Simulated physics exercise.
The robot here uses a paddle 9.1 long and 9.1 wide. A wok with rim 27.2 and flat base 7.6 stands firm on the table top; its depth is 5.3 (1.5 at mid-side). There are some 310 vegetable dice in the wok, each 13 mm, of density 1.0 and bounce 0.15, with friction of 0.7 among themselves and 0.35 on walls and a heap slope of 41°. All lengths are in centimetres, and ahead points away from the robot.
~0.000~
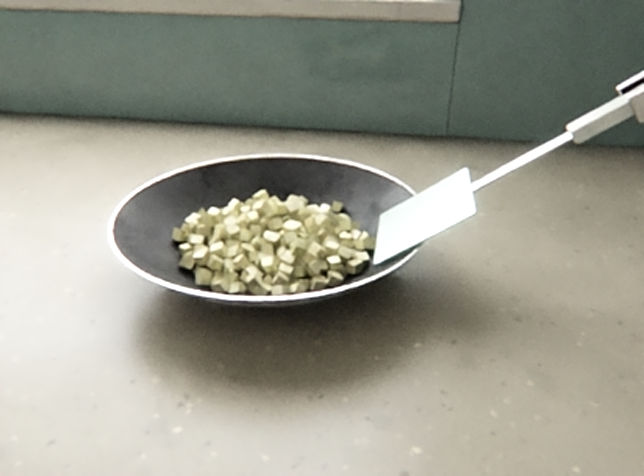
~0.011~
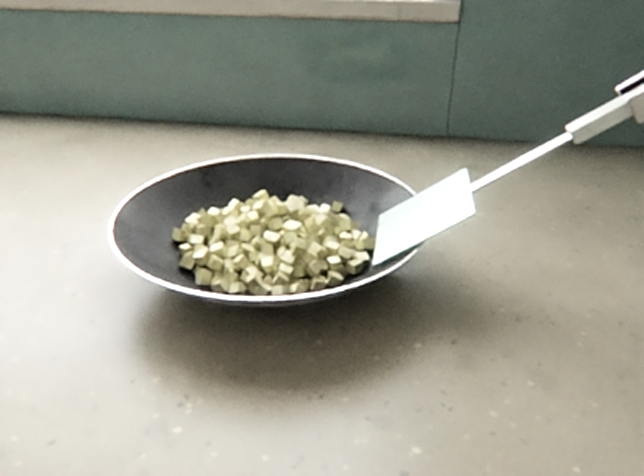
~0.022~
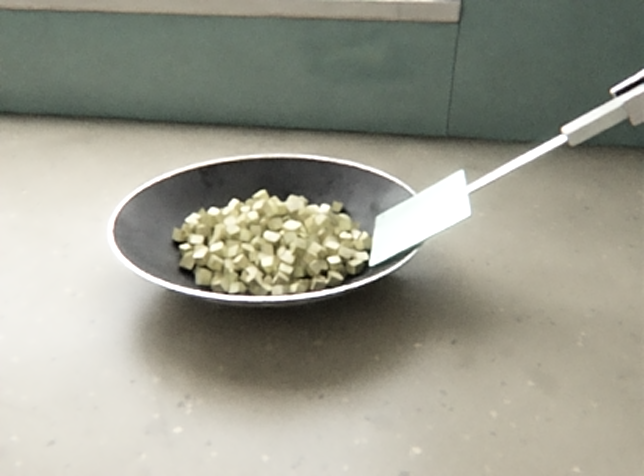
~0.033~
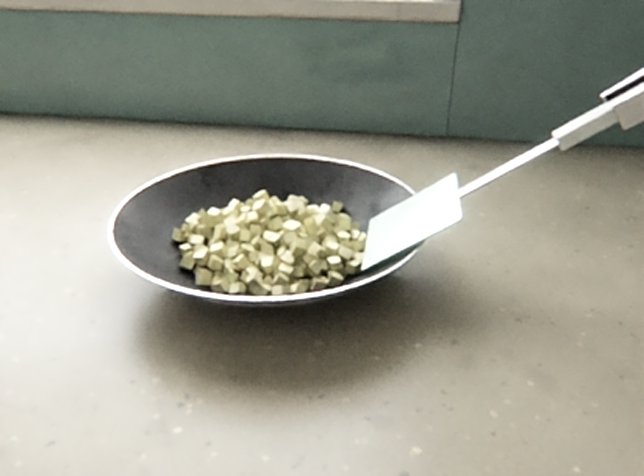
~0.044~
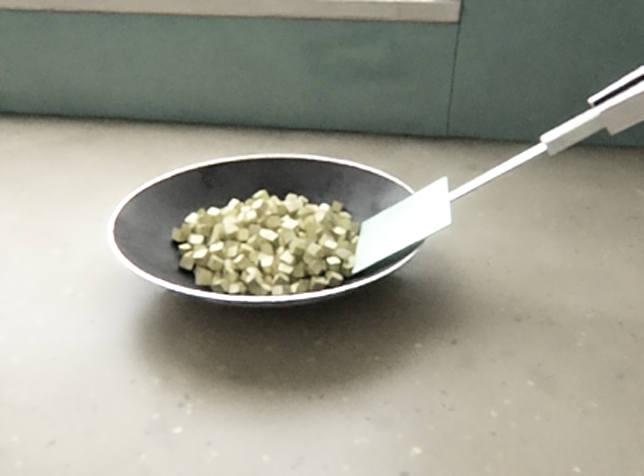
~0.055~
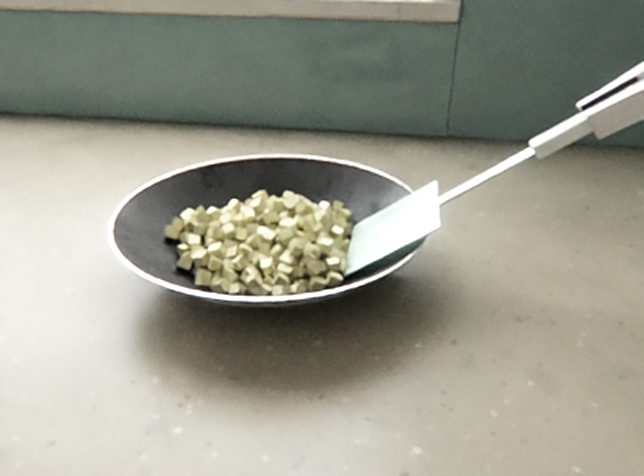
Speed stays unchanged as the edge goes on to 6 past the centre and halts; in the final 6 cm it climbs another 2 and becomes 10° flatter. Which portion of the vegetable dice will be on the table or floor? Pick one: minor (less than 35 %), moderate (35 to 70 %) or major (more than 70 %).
Minor.
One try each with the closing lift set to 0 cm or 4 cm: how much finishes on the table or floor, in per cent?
Estimates, in order: 30 % then 15 %.
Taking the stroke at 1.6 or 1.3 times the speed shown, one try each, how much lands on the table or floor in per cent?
I'd expect close to 40 and then close to 30 percent.
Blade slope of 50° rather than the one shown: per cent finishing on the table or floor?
30 %.
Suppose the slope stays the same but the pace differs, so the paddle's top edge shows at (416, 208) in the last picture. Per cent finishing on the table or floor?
40 %.
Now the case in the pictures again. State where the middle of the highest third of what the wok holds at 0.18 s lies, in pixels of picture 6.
Around (165, 206).
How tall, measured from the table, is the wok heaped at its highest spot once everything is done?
It reaches around 7.0 cm.
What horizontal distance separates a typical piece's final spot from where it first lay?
Somewhere about 10 centimetres, I'd say.
After 0.12 s, sloping 36°, highest piece 7 above the table; 304 in the wok, 2 on the blade or in flight.
After 0.18 s, sloping 32°, highest piece 8 above the table; 297 in the wok, 9 on the blade or in flight.
After 0.41 s, sloping 26°, highest piece 7 above the table; 233 in the wok, 72 on the table or floor, 1 on the blade or in flight.
After 1.46 s, sloping 26°, highest piece 7 above the table; 232 in the wok, 74 on the table or floor.
In the end, 232 in the wok, 74 on the table or floor. That is 24 % on the table or floor.
